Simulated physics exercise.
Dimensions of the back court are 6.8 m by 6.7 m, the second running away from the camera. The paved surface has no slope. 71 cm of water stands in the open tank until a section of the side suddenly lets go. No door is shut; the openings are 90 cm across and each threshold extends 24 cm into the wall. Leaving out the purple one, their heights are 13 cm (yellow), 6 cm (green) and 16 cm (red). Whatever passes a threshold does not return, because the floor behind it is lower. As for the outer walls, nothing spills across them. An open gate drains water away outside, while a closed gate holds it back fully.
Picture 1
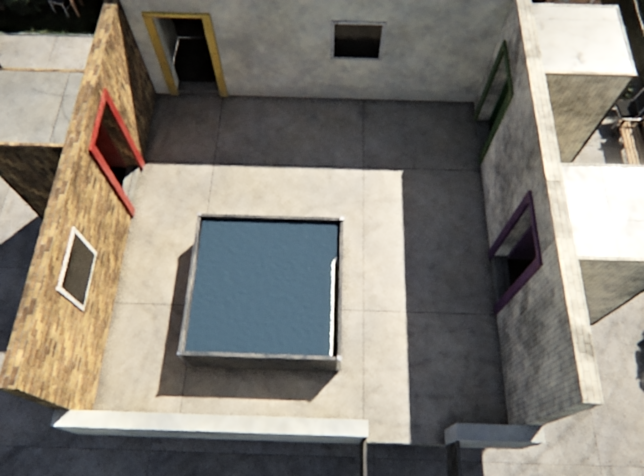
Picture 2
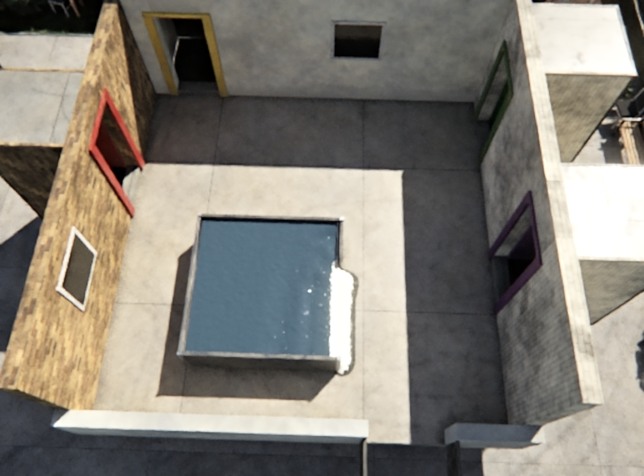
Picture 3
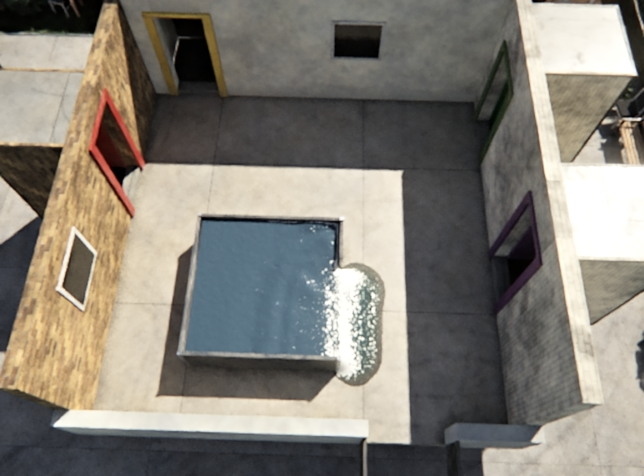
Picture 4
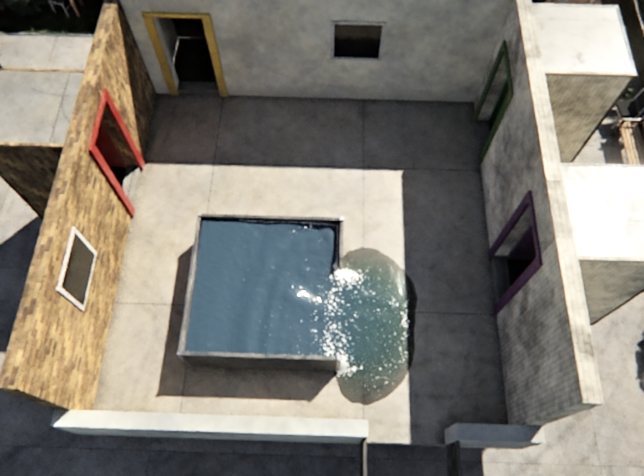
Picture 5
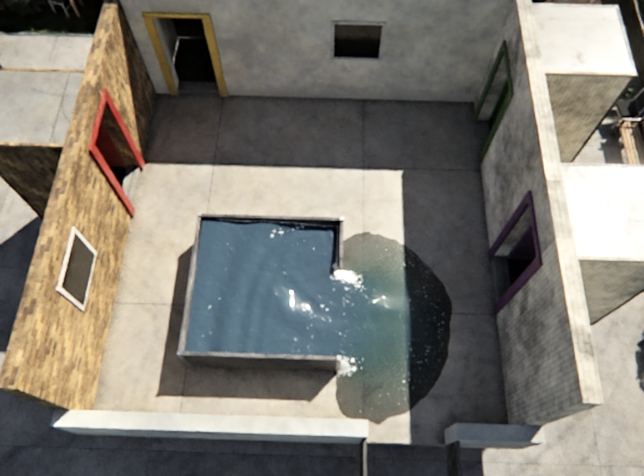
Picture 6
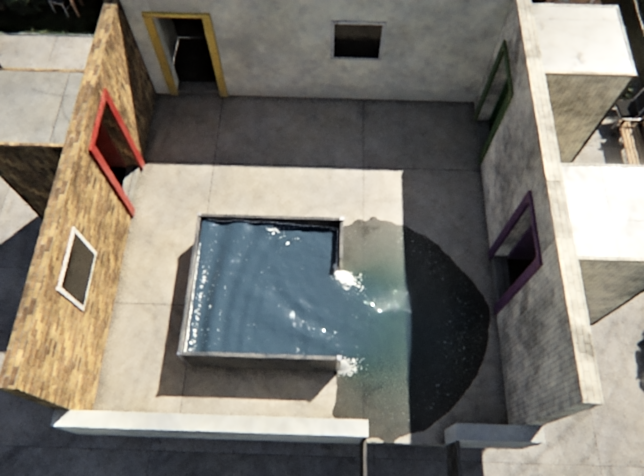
In a walled courtyard with coloured door surrounds, water pours from a gap in the right side of a square open tank, spreading across the pale paving into the shadow at right while ripples cross the tank's surface.
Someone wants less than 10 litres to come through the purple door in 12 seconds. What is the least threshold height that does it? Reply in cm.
It needs to be around 33 cm high.
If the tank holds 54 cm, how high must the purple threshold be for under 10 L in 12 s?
Then around 24 centimetres.
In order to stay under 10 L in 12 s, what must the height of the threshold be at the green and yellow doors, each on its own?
About 14.0 cm at green and 9.0 cm at yellow.
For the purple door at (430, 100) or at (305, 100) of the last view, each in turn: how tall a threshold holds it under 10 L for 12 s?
In turn: Roughly 20 cm, roughly 6.5 cm.
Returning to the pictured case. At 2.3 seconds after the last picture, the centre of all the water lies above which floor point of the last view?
The water's centre is at about (364, 304).
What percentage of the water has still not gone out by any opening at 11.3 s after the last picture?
Roughly 68 percent of the water remains.
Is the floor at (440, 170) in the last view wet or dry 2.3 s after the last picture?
At that moment it's submerged.
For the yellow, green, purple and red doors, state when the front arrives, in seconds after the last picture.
The yellow door at 4.5 s, the green door at 1.4 s, the purple door at 0.1 s, the red door at 6.0 s.
Then, 0.7 s after the last picture water covers 25 % of the floor, deepest (43 cm) near (502, 431); 32 cm at the purple door, 16 litres in over its 19 cm threshold.
Then, 2.3 s after the last picture water covers 35 % of the floor, deepest (36 cm) near (502, 431); 30 cm at the purple door, 122 litres in over its 19 cm threshold.
Then, 11.3 s after the last picture water covers 100 % of the floor, deepest (14 cm) near (119, 395); 6 cm at the purple door, 156 litres in over its 19 cm threshold.
At the purple door as built, the water peaked near 34 cm, 1.3 s after the last picture.
With a threshold of 27.5 cm, 39 litres would have come in within the 12 s; with 37 cm, 1 litre. So under 10 litres takes about 33 cm.
